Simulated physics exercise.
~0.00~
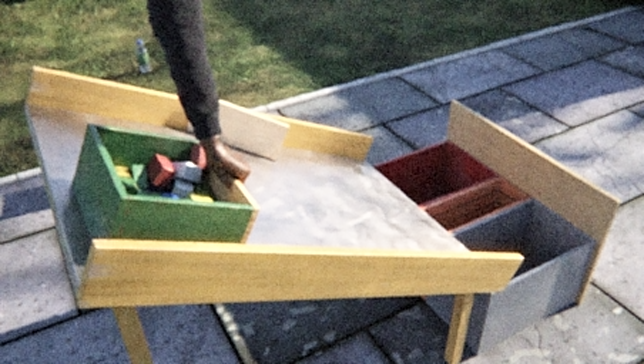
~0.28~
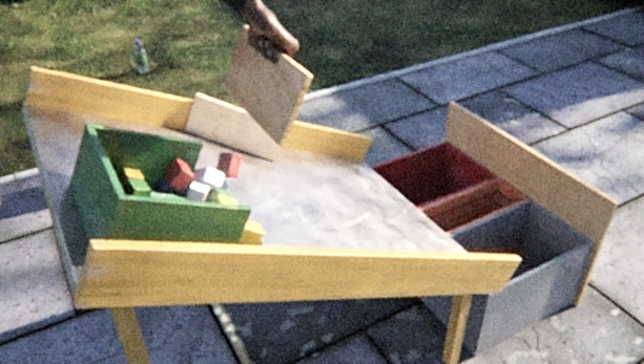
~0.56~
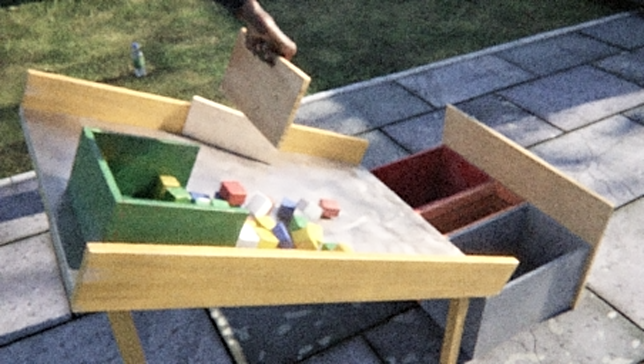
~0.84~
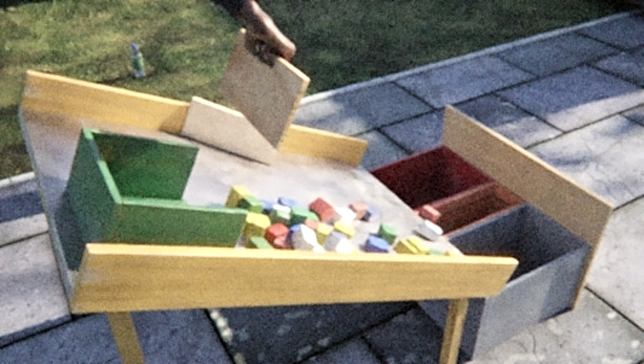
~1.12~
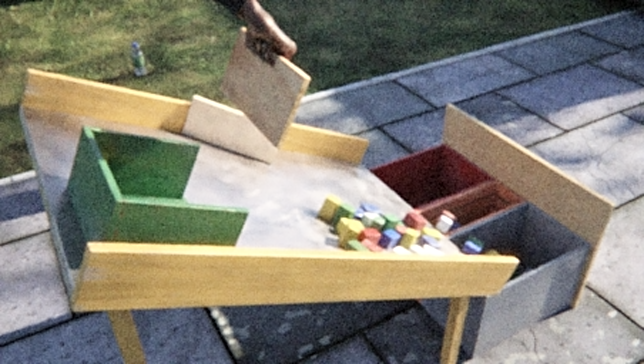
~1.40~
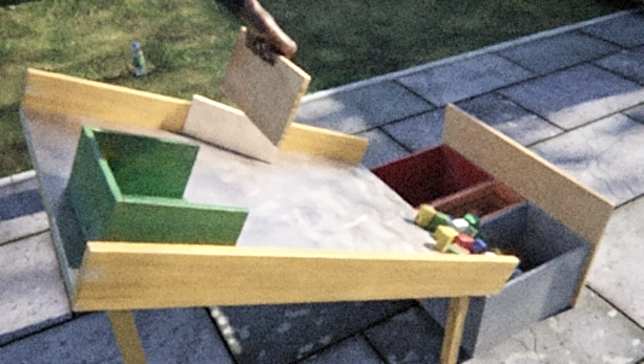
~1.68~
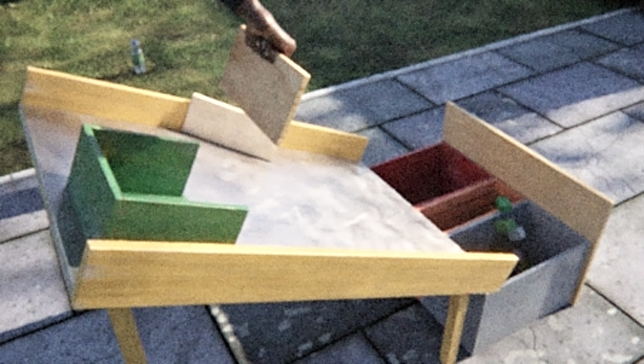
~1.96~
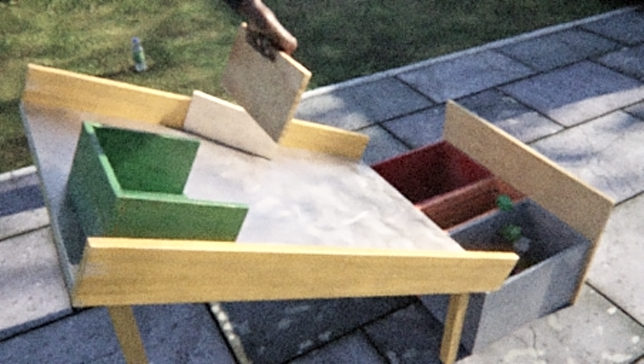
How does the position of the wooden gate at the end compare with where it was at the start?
At the start the gate is down at the open side of the green pen, holding the bricks in. By the end it is up and clear of the pen, held by the hand near the far edge of the table.
Colourful toy bricks tumbling from a green pen as a hand lifts the gate, sliding down a sloping table into grey and orange bins.
